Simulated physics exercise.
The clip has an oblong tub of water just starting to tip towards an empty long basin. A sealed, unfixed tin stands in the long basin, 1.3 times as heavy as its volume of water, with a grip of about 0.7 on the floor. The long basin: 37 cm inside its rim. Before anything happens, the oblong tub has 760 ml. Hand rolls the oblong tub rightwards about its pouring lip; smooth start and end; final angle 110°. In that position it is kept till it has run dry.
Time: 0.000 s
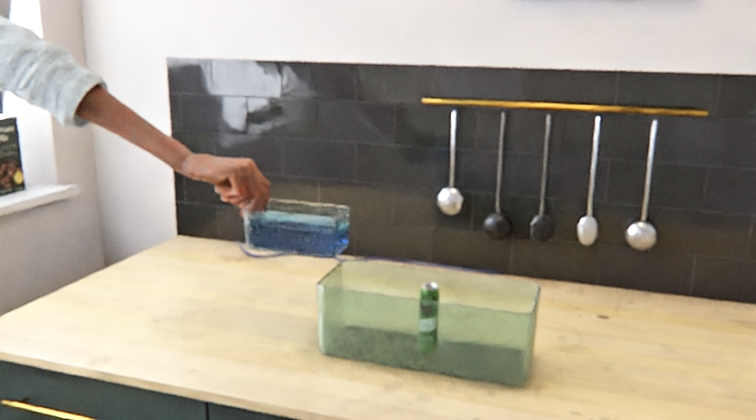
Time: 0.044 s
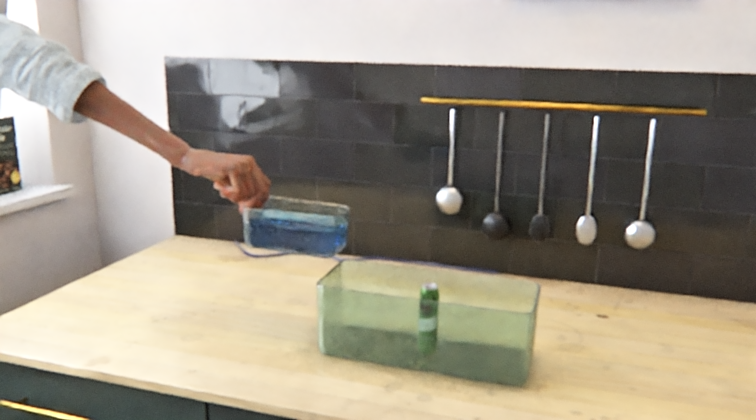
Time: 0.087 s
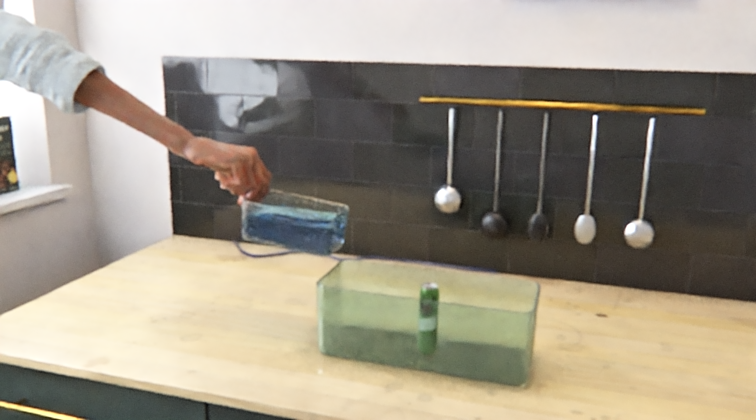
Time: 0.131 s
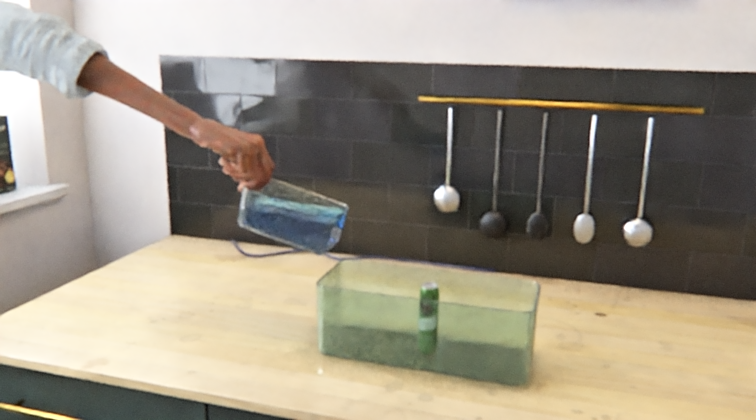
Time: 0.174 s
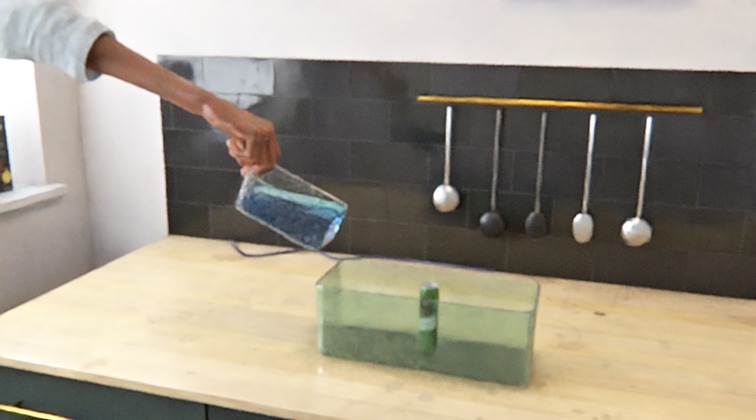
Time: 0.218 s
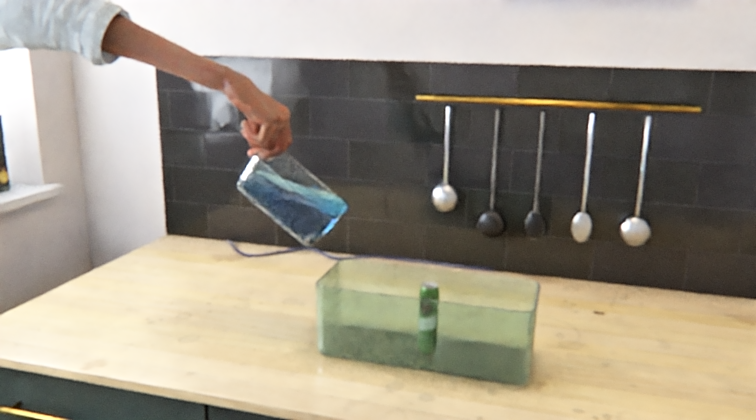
A hand held a clear oblong tub of blue water above a wooden counter and slowly tilted it rightwards, more and more steeply, beside a long green basin with a green tin standing inside.
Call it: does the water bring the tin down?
Call: Brought down.
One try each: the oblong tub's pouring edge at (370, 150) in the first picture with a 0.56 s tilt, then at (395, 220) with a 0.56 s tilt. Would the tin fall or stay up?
Trial 1 - tin stays standing; trial 2 - tin stays standing.
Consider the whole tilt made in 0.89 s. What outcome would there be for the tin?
Then the tin does not tip.
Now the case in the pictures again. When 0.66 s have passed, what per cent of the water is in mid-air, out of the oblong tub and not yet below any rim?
In-air share: About 10 %.
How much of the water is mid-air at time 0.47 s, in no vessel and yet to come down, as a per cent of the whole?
Close to 60 in a hundred.
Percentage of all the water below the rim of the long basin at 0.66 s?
Value: Approx. 88 %.
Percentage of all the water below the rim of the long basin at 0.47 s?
About 12%.
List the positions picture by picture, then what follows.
In the first picture, it leans 0°; its right rim is at (343, 215); the water meets the walls at (257, 216) and (343, 225); the long basin's rim runs from (330, 273) to (537, 300); the tin's top is at (430, 289).
In the second picture, it leans 2°; its right rim is at (342, 214); the water meets the walls at (256, 214) and (342, 223).
In the third picture, it leans 6°; its right rim is at (342, 214); the water meets the walls at (254, 210) and (341, 219).
In the fourth picture, it leans 14°; its right rim is at (341, 214); the water meets the walls at (252, 202) and (341, 214).
In the fifth picture, it leans 24°; its right rim is at (341, 214); the water meets the walls at (251, 189) and (341, 209).
In the sixth picture, it leans 36°; its right rim is at (340, 214); the water meets the walls at (251, 174) and (332, 201); 3 per cent is over the edge.
Then, 0.47 s in, the tilt is 103° and 28 per cent is still to pour; the tin stands where it began.
Then, 0.66 s in, the tilt is 110° and 3 per cent is still to pour; the tin leans 9°.
Then, 0.85 s in, the tilt is 110° and 0 per cent is still to pour; the tin leans 57°.
Then, 1.06 s in, the tilt is 110° and 0 per cent is still to pour; the tin lies on its side.
Finally, the tin lies on its side.
